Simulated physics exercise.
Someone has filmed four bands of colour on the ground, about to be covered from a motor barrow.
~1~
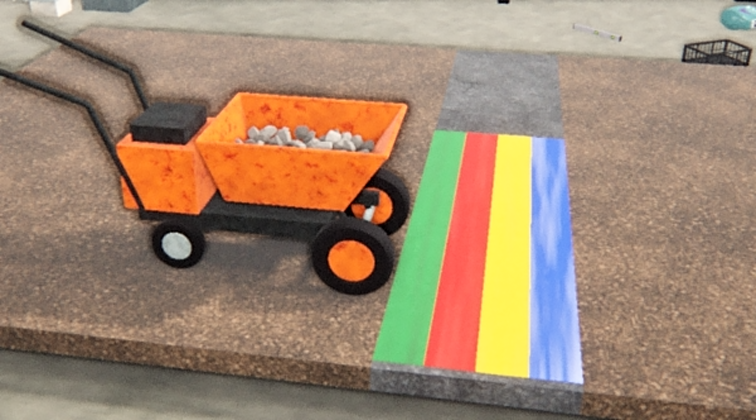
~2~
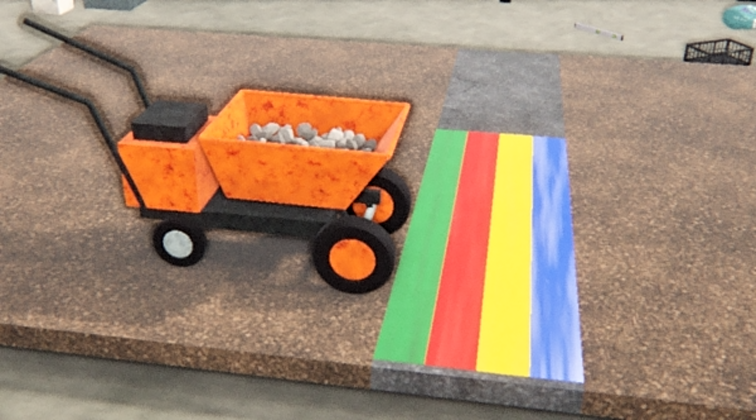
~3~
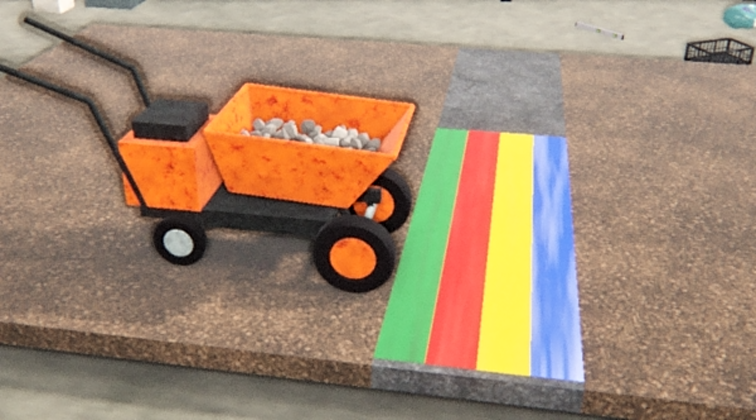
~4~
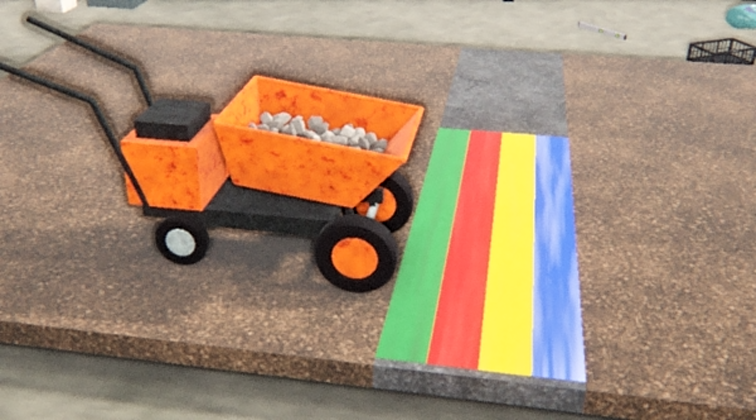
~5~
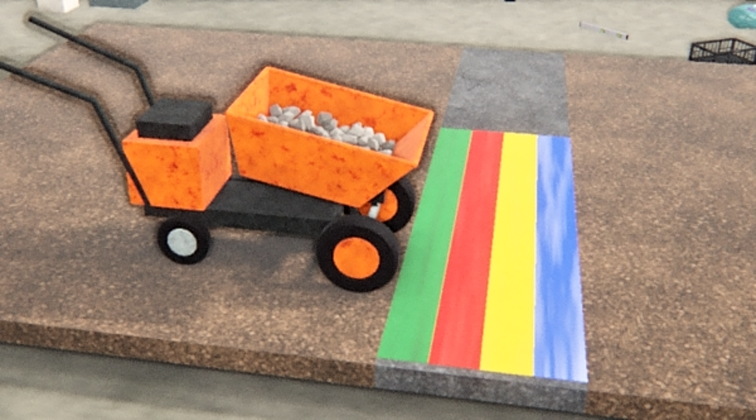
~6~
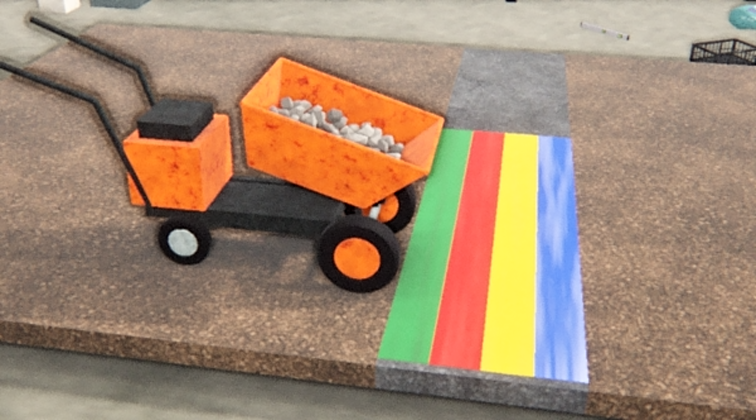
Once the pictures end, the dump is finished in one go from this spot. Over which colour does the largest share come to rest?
Most covered: The yellow band.
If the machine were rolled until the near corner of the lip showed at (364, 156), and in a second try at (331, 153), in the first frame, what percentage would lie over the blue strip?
Roughly 20 per cent, and 0 per cent.
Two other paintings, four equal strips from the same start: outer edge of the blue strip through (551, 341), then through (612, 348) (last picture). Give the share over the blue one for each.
In turn 30 and 20 in a hundred.
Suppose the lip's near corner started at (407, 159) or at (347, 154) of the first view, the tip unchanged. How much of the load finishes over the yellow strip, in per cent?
About 40 and 30 per cent.
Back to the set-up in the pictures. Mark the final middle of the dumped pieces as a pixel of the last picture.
Close to (519, 269).
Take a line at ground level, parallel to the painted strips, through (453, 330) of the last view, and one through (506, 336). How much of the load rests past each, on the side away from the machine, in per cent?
First some 90, then 50 per cent.
Shortly afterwards, skip tipped steeply; the whole lot in the skip.
Next, skip tipped steeply; all but a few in the skip; only a few over the red strip; only a few over the yellow strip.
Some moments later, skip tipped right over; near a third in the skip; a little over the red strip; near a third over the yellow strip; near a quarter over the blue strip; a little off the paint.
In the end, skip tipped right over; a little in the skip; none at all over the green strip; near a quarter over the red strip; near a third over the yellow strip; near a quarter over the blue strip; a little off the paint.
